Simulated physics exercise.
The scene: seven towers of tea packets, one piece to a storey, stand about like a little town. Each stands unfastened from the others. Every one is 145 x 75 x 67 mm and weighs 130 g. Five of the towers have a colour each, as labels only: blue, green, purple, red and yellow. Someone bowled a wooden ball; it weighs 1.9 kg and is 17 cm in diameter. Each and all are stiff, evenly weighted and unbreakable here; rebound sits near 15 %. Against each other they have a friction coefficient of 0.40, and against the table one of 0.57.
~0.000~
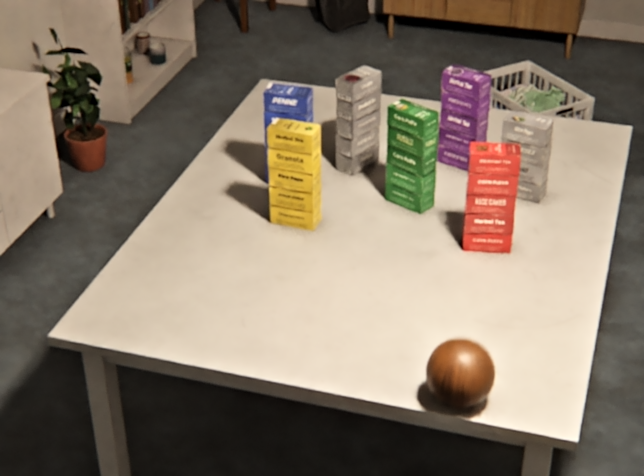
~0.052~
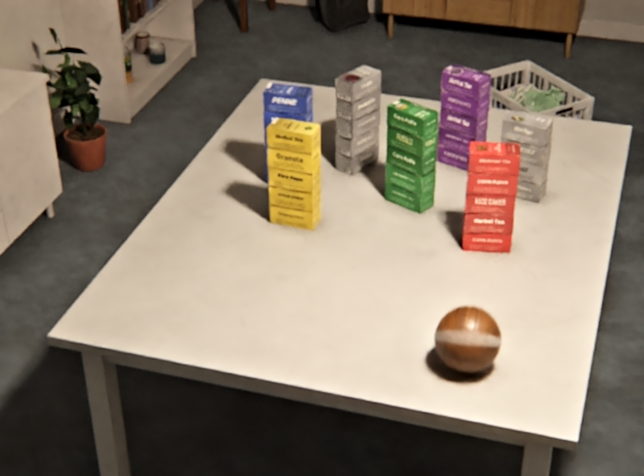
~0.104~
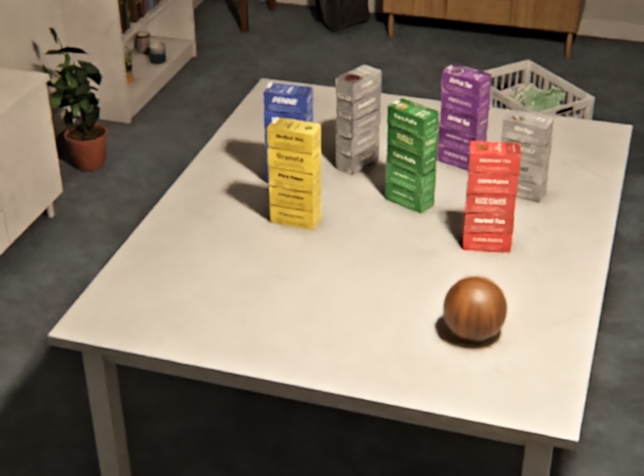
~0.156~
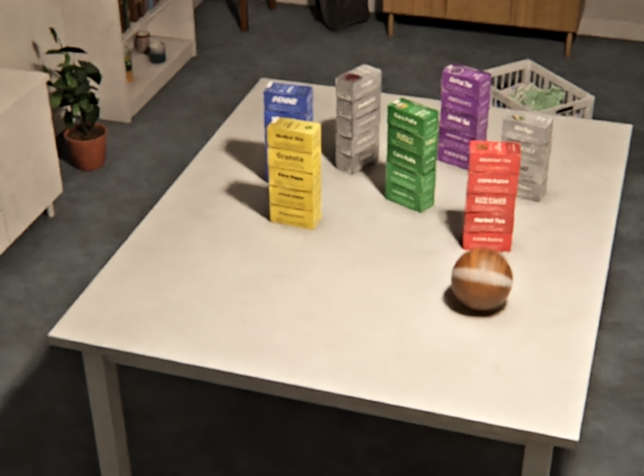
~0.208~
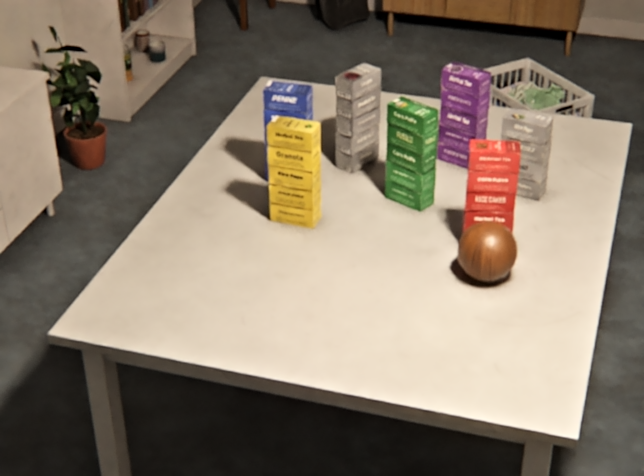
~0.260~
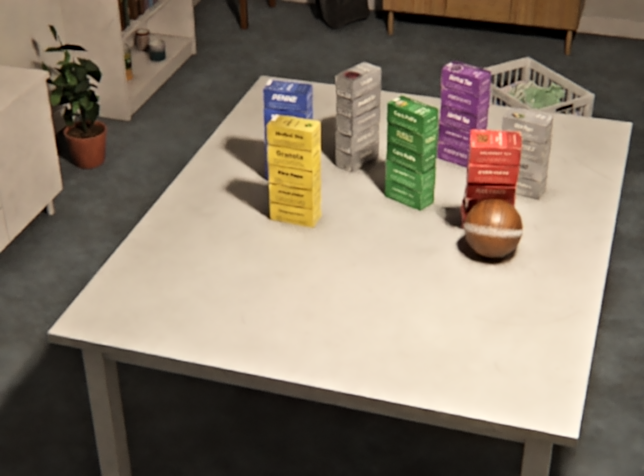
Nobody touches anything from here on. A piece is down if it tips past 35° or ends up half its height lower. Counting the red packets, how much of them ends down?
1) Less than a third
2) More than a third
More than a third (2).
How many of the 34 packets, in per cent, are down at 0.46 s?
10 per cent at that moment.
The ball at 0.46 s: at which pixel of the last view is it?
It sits close to pixel (512, 173).
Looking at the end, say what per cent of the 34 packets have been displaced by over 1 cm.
40 percent of them have shifted.
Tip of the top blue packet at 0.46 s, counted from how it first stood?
Around 0° from its start.
After 0.46 s, ball still moving; 3 of the 5 red packets down (3 of 34 in all colours); top red packet on its side.
After 0.78 s, ball still moving; 3 of the 5 red packets down (6 of 34 in all colours); top red packet upside down; top purple packet 22° from how it stood.
In the end (1.8 s), ball rolling away; 3 of the 5 red packets down (10 of 34 in all colours); top red packet upside down; top purple packet on its side. That is 60 per cent. From the last view, middles, top red packet near (490, 237), top purple packet near (400, 101).
